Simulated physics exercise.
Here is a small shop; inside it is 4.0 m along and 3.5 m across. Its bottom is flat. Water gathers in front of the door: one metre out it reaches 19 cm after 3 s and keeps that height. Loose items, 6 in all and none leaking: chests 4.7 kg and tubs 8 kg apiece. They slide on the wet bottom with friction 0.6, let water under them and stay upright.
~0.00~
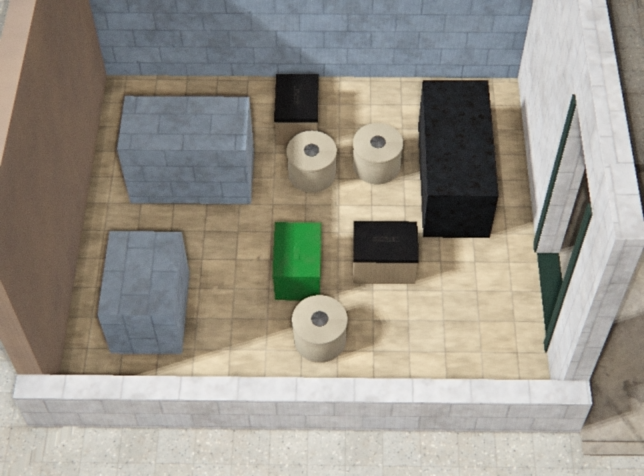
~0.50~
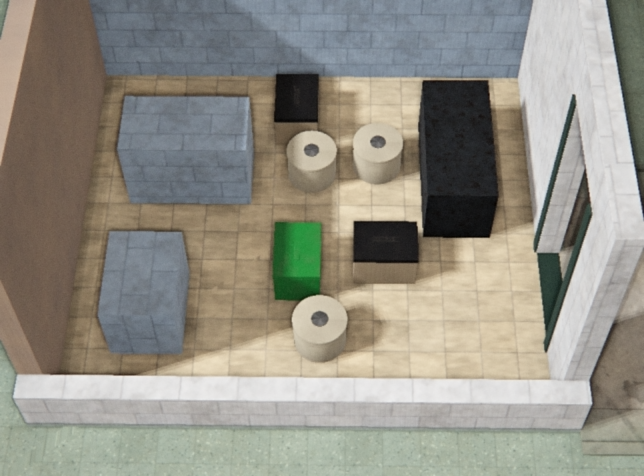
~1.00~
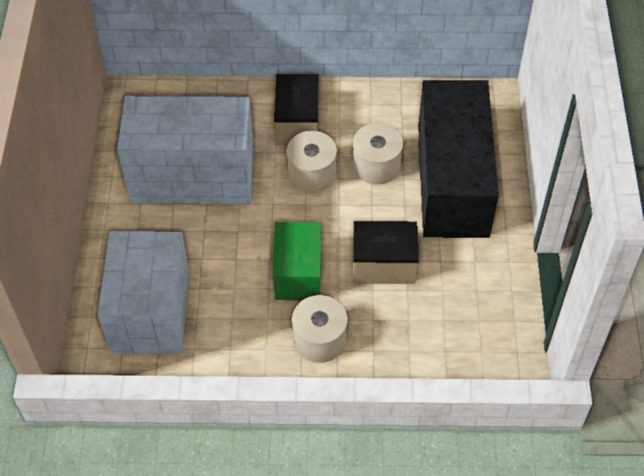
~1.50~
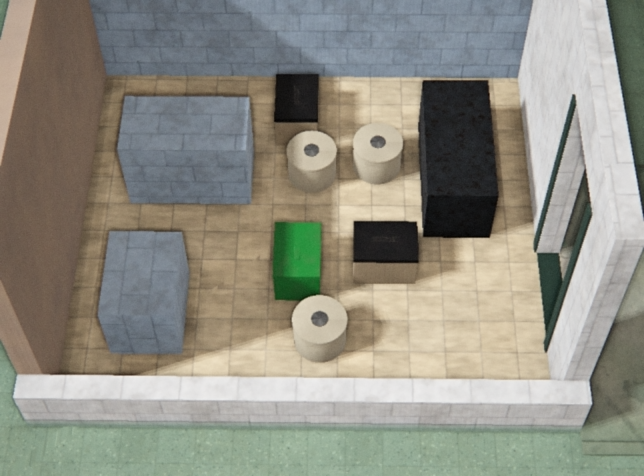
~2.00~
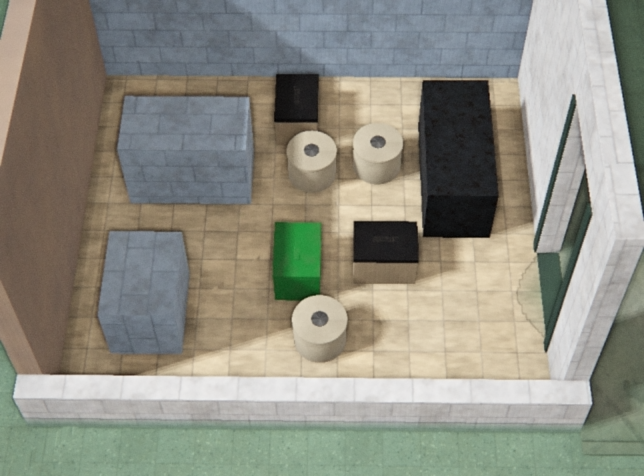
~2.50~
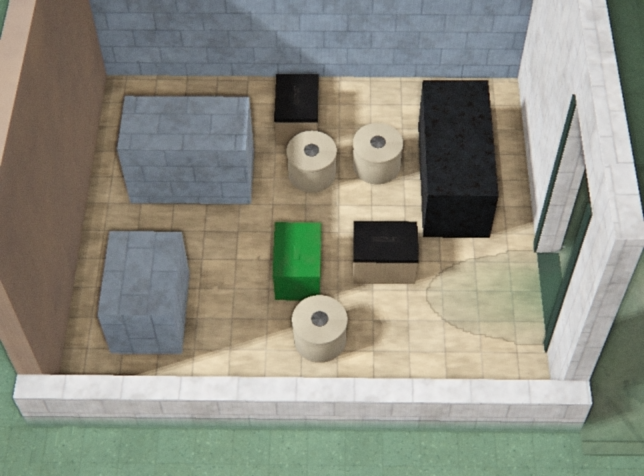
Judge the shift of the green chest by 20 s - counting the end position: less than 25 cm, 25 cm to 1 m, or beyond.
The green chest ends far away.
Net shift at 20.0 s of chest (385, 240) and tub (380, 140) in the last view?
In turn: 200 cm, 100 cm.
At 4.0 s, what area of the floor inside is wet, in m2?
About 4.5 m2.
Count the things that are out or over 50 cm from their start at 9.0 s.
By then 3.
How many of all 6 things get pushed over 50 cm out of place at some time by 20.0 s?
That makes 6.
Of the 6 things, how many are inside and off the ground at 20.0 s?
I count 6.
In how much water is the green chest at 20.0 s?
About 16 cm.
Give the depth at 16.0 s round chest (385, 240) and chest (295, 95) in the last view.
Roughly 13 and 13 cm.
After 4.0 s the green chest is near (283, 245), 0.1 m from its start, aground; 1 afloat.
After 9.0 s the green chest is near (144, 222), 1.3 m from its start, afloat; 4 afloat.
After 16.0 s the green chest is near (105, 187), 1.8 m from its start, afloat; 6 afloat.
After 20.0 s the green chest is near (106, 185), 1.8 m from its start, afloat; 6 afloat.
